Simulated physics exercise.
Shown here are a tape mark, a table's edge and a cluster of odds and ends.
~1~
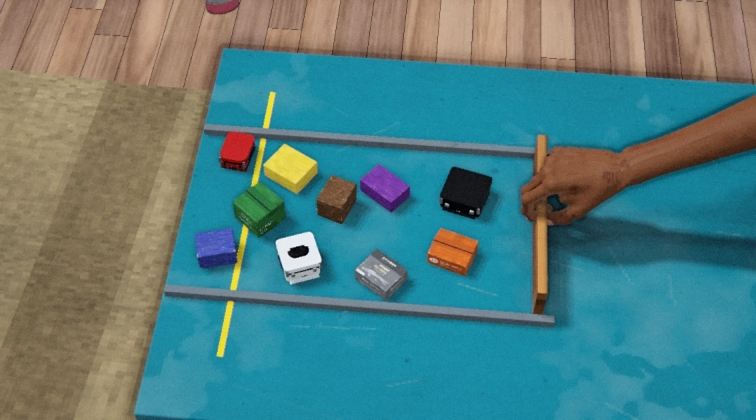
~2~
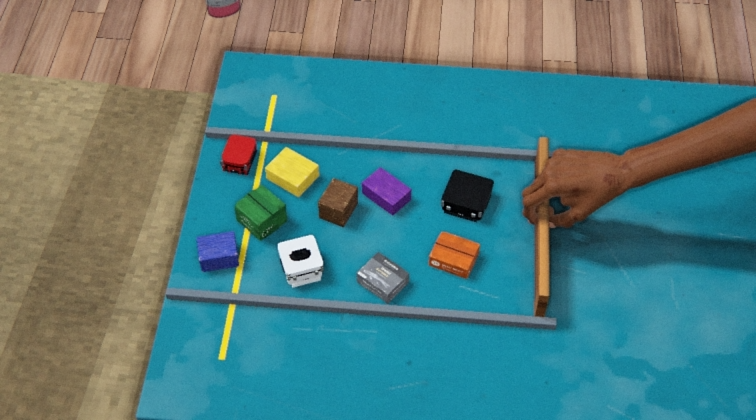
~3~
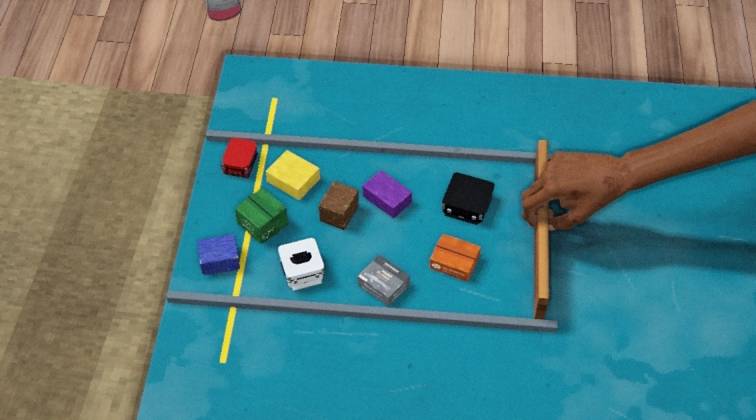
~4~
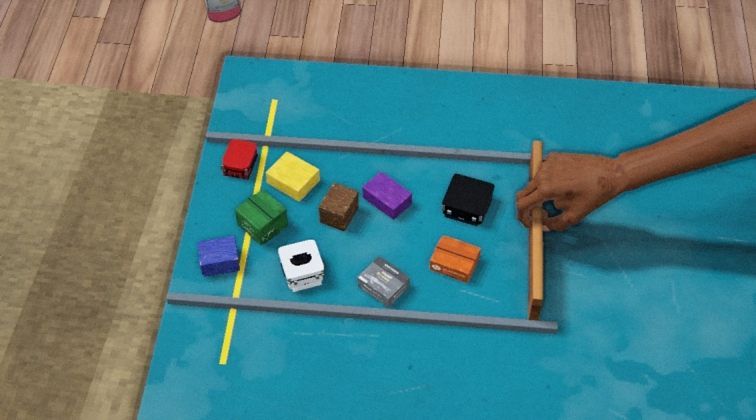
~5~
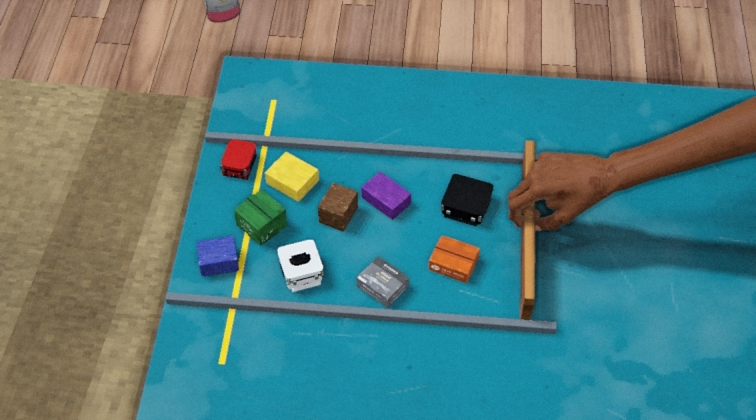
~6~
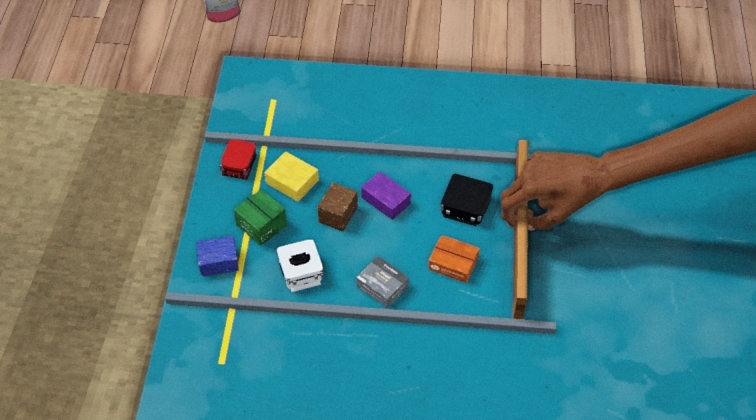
Hand holding a wooden board upright between two grey rails, then sliding it slightly left towards scattered colourful blocks and cases.
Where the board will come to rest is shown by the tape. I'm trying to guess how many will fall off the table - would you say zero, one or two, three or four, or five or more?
It ends with three pieces or four gone from the top.
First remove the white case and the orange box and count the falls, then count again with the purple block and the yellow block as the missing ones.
Fallen: 2 in the first try, 2 in the other.
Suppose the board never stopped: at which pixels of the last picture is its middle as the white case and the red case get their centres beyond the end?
First one: Around (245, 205). Other one: Around (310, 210).
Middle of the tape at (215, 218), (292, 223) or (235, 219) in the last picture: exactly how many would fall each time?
7, 1, 5.
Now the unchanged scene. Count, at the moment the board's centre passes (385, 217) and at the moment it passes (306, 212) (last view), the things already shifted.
So 6, and at the other place 10.
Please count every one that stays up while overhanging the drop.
Tally: 3.
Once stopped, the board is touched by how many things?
The number is 3.
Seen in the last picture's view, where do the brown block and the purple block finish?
The first one ends at (199, 209), the second at (208, 163).
A little later, none off yet; blue block at rest near (218, 256); red case at rest near (239, 160); green box at rest near (261, 217).
Next, none off yet; blue block at rest near (218, 256); red case shifted about its own width near (219, 155); green box shifted a little near (244, 221).
When it is over, the number that fall off is three or four; down, yellow block, green box, red case and blue block.
